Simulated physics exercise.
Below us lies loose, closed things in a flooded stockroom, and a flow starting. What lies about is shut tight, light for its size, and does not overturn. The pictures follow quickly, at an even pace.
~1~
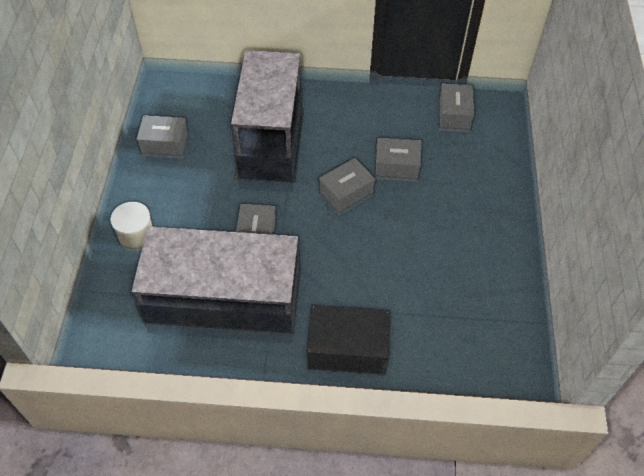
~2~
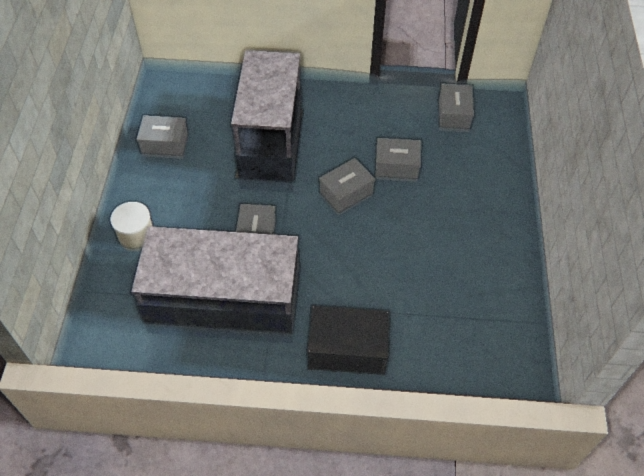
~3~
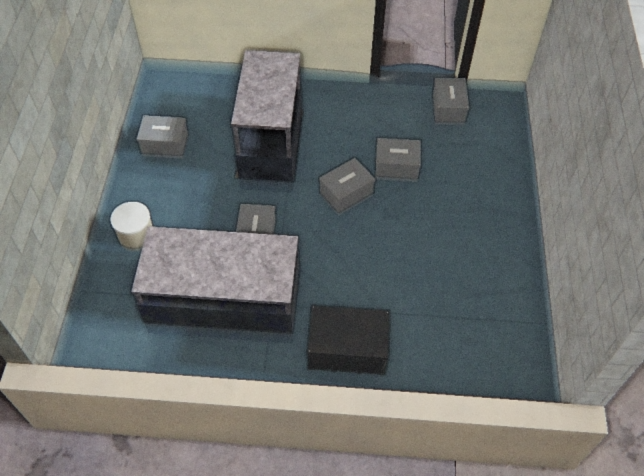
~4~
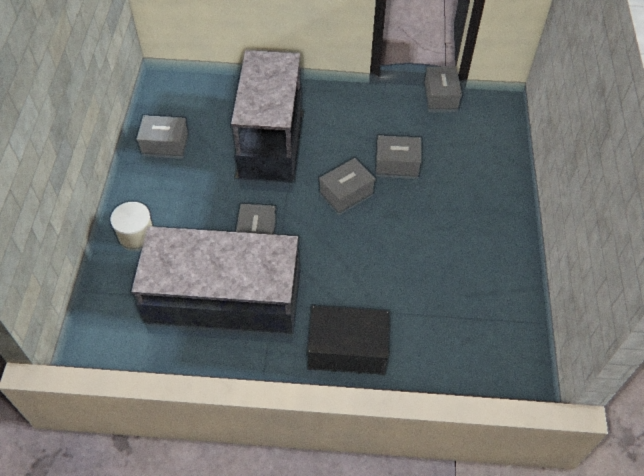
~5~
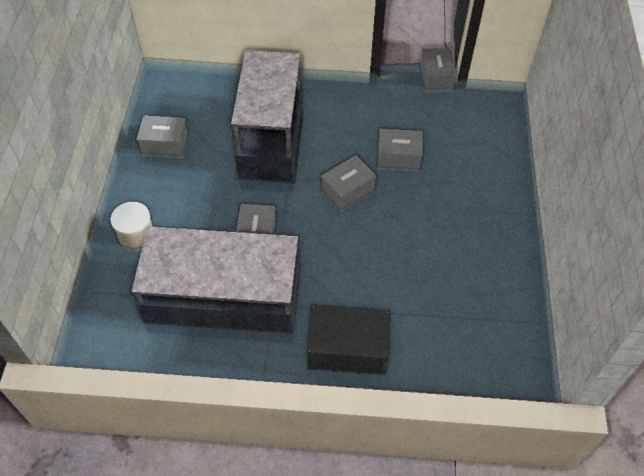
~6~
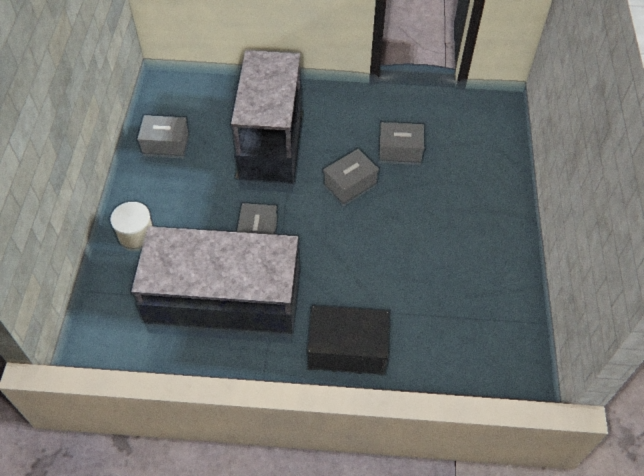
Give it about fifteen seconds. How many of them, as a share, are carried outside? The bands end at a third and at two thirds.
That comes to one to two thirds.
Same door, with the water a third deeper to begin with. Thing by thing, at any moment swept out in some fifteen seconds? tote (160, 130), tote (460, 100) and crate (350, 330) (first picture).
One after the other: Still in, through, left behind.
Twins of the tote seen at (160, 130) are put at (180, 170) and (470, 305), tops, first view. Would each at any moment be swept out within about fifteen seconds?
In that order: Inside, stays.
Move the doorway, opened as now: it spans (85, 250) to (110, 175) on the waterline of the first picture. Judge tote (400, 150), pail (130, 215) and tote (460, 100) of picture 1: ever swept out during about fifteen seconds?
As listed: No, out, inside.
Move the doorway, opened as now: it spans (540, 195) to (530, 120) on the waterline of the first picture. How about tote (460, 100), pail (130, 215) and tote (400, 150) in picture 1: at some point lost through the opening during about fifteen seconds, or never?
One after the other: Yes, kept in, out.
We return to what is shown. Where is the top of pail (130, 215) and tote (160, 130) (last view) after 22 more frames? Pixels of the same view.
At about (197, 199) and (192, 105).
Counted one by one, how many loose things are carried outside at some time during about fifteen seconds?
3 of them.
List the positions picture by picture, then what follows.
The first frame shows a tote at (399, 151) floats; a tote at (347, 178) floats; 0 of 7 have shifted.
The second frame shows a tote at (399, 151) floats; a tote at (347, 178) floats; 0 of 7 have shifted.
The third frame shows a tote at (399, 151) floats; a tote at (347, 178), afloat; 1 of 7 have shifted.
The fourth frame shows a tote at (399, 149), afloat, close to its start; a tote at (347, 178) floats; 1 of 7 have shifted.
The fifth frame shows a tote at (401, 142), afloat, close to its start; a tote at (349, 176), afloat, close to its start; 3 of 7 have shifted.
The sixth frame shows a tote at (402, 135) floats, close to its start; a tote at (351, 169), afloat, close to its start; 3 of 7 have shifted.
A moment on, 1 of 7 are out; 6 afloat.
Next, 2 of 7 are out; 5 afloat.
Later, 3 of 7 are out; 4 afloat.
In the end, 3 of 7 are out; 4 afloat.
